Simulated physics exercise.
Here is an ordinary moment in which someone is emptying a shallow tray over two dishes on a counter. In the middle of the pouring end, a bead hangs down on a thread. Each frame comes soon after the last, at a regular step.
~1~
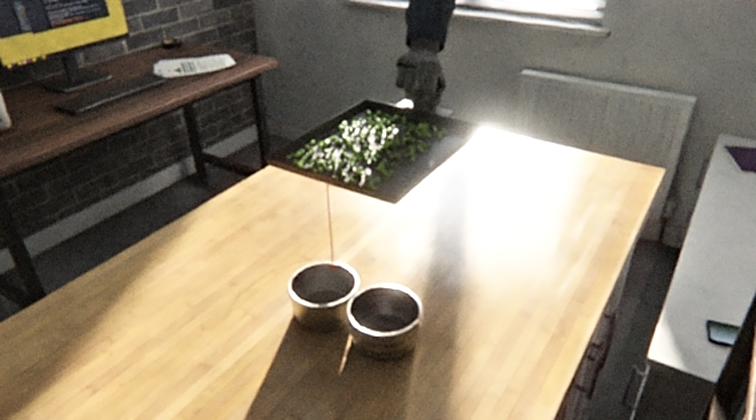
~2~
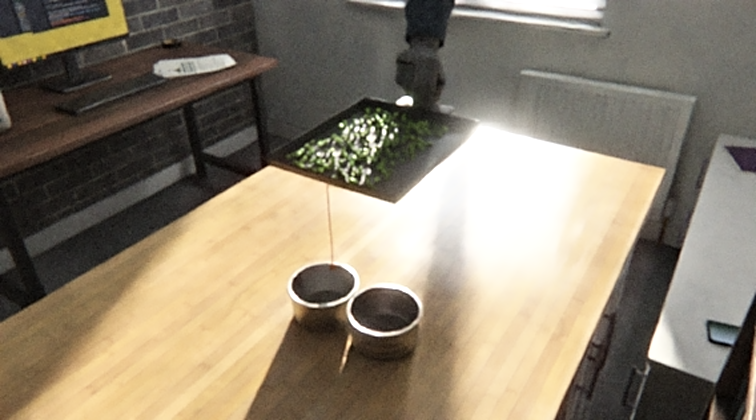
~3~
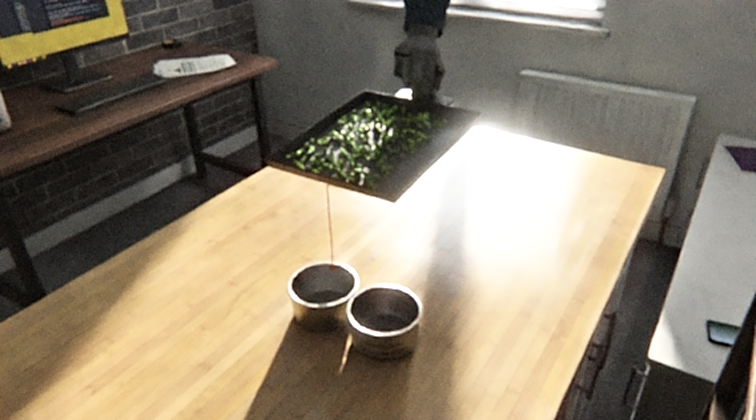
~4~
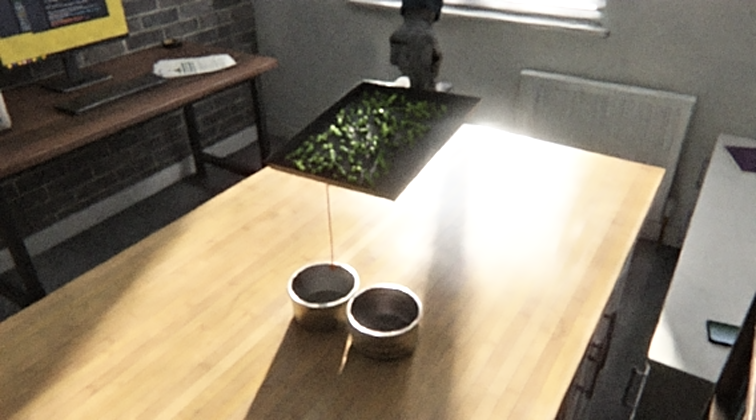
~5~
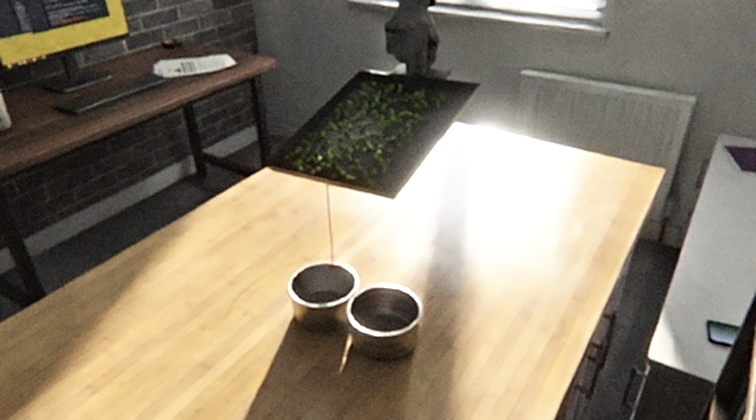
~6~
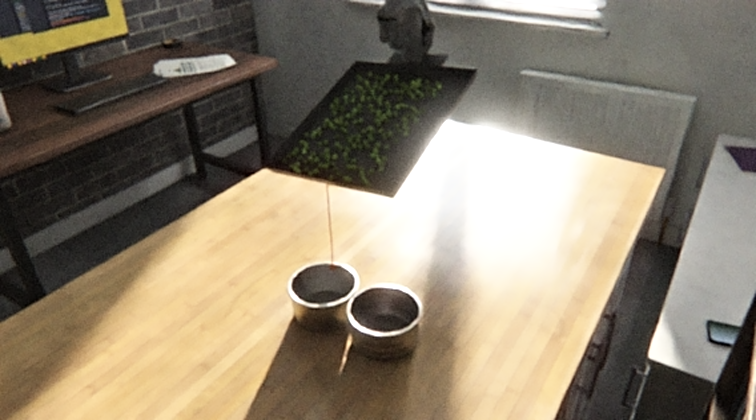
On a sunlit wooden counter, a dark-gloved hand grips the far side of a shallow dark tray of green peas above two small metal dishes, gradually raising that side so the tray slants more steeply toward the dishes.
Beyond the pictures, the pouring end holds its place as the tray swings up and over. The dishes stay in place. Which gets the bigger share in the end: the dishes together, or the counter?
Catch: Under fifty percent.
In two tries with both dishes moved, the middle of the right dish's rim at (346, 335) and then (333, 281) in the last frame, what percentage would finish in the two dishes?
Roughly 10 per cent, then roughly 80 per cent.
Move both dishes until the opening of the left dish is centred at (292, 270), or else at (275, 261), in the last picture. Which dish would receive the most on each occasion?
The left-hand one the first time, the left-hand one the second.
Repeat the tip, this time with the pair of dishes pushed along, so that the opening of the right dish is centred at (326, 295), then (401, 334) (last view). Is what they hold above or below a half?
Earlier try a majority share, later try a minority share.
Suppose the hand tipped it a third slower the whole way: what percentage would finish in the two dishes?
Roughly 20 percent.
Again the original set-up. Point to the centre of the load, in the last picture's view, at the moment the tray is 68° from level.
Somewhere about pixel (288, 180).
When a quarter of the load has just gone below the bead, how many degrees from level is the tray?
Somewhere around 75 degrees.
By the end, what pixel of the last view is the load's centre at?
It settles centred around (266, 299).
Just after the last frame, tray tipped steeply; roughly two thirds on the tray; just a few in the left dish; about a tenth outside both; roughly a quarter in the air.
A moment on, tray tipped past a quarter turn; roughly a quarter in the left dish; the larger part outside both; about a tenth in the air.
Further on, tray tipped past a quarter turn; roughly a quarter in the left dish; the larger part outside both.
When it is over, tray tipped past a quarter turn; not one in the right dish; roughly a quarter in the left dish; the larger part outside both.
